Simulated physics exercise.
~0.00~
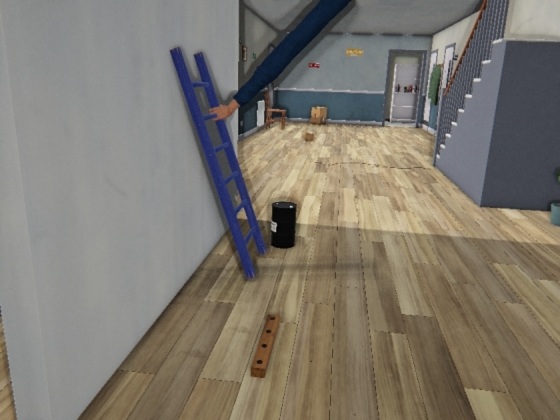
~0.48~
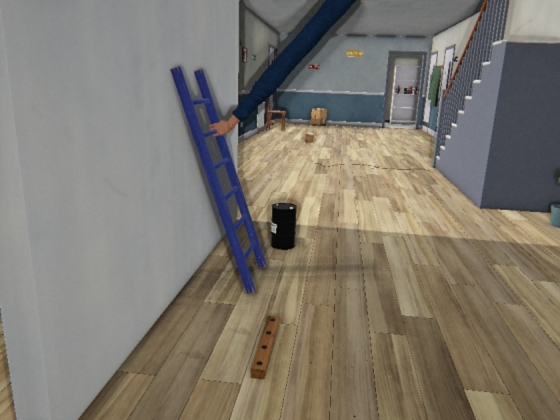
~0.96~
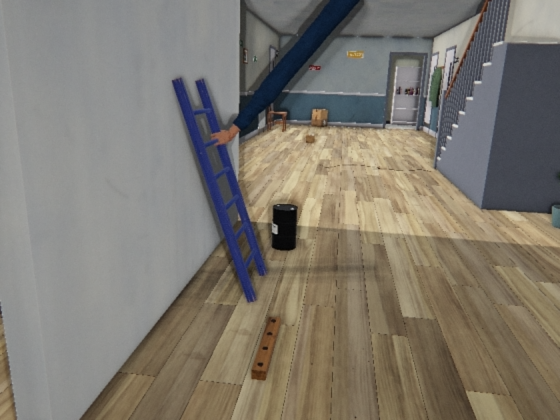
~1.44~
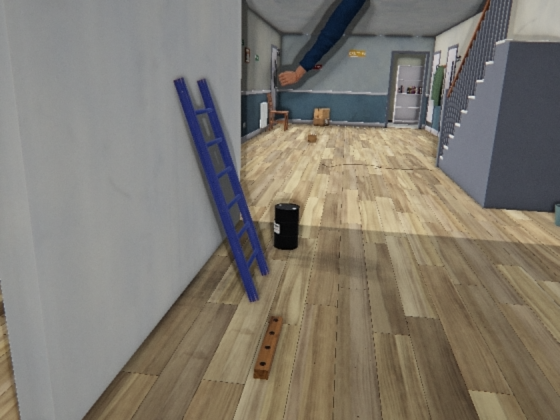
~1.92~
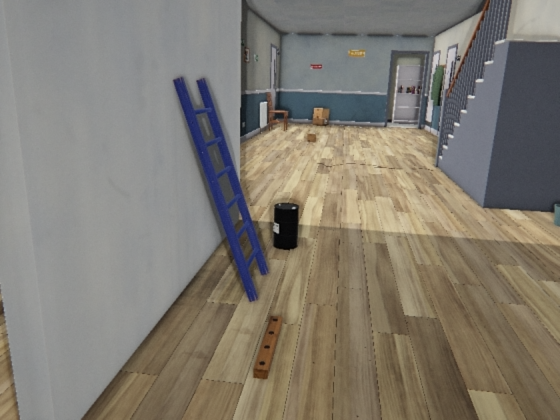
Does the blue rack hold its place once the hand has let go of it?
Yes, the blue rack holds its place. It is still leaning at the same slant after the hand draws away.
In a hallway, a hand lowers a slanted blue rack, lets go, and it stays leaning.
